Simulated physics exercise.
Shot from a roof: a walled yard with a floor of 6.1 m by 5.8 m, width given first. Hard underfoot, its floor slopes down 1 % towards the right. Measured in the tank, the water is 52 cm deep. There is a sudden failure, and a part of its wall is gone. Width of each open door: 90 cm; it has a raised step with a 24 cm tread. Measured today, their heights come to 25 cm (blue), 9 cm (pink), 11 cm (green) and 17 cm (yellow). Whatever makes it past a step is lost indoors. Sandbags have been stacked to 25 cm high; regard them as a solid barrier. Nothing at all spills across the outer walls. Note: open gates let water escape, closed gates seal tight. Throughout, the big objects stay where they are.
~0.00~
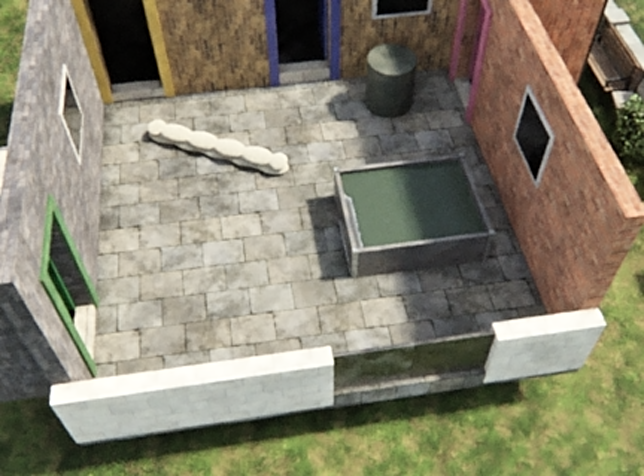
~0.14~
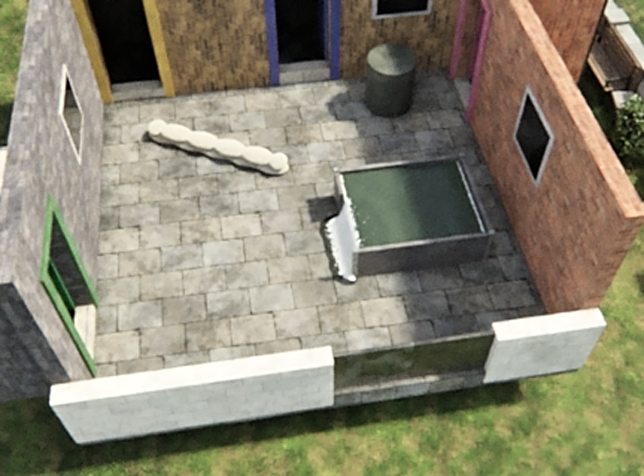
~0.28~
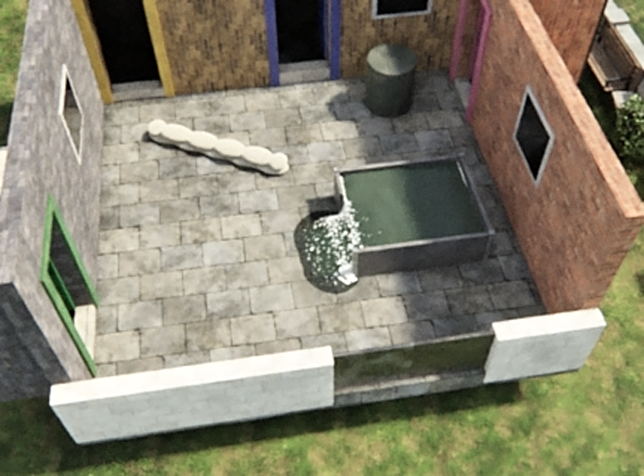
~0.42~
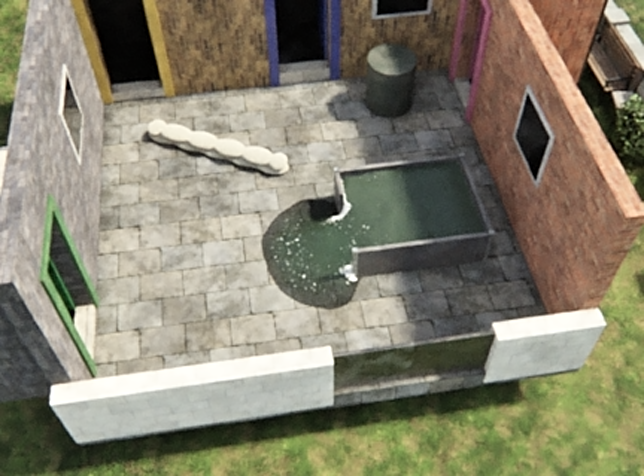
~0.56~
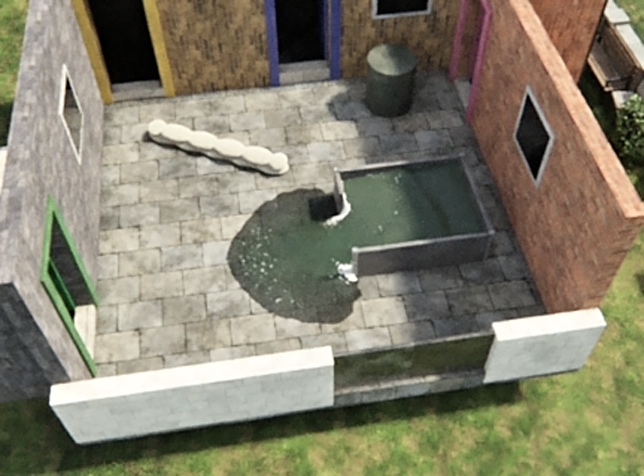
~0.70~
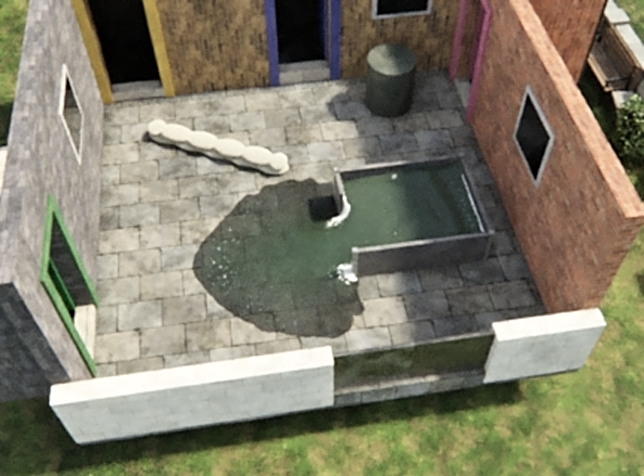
Water burst through the left side of a low tank in a walled stone yard, splashing white at first, then spread leftward across the paving in a widening dark puddle below the pale, lumpy barrier.
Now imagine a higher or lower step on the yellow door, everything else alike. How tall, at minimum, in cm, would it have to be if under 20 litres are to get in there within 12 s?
It would need to be about 8 cm tall.
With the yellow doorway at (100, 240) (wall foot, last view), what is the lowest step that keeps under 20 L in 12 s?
10.0 cm.
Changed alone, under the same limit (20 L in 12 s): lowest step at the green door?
The green door needs around 12.5 cm.
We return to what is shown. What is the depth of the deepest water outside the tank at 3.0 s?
23 cm.
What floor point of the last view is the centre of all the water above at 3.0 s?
My guess is close to (269, 260).
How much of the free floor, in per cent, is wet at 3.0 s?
Approximately 45 %.
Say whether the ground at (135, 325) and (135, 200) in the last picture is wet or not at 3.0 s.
Taking them in turn, they come out submerged and submerged.
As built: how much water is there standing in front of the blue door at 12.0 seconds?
About 1.5 centimetres.
After 1.4 s water covers 30 % of the floor, deepest (25 cm) near (340, 262); it has not reached the yellow door.
After 3.0 s water covers 45 % of the floor, deepest (23 cm) near (93, 412); it has not reached the yellow door.
After 12.0 s water covers 95 % of the floor, deepest (8 cm) near (494, 204); 4 cm at the yellow door, 0 litres in over its 17 cm step.
At the yellow door as built, the water arrived by 3.4 s and peaked near 12 cm at 4.2 s.
With a step of 7 cm, 33 litres would have come in within the 12 s; with 9.5 cm, 10 litres. So under 20 litres takes about 8 cm.
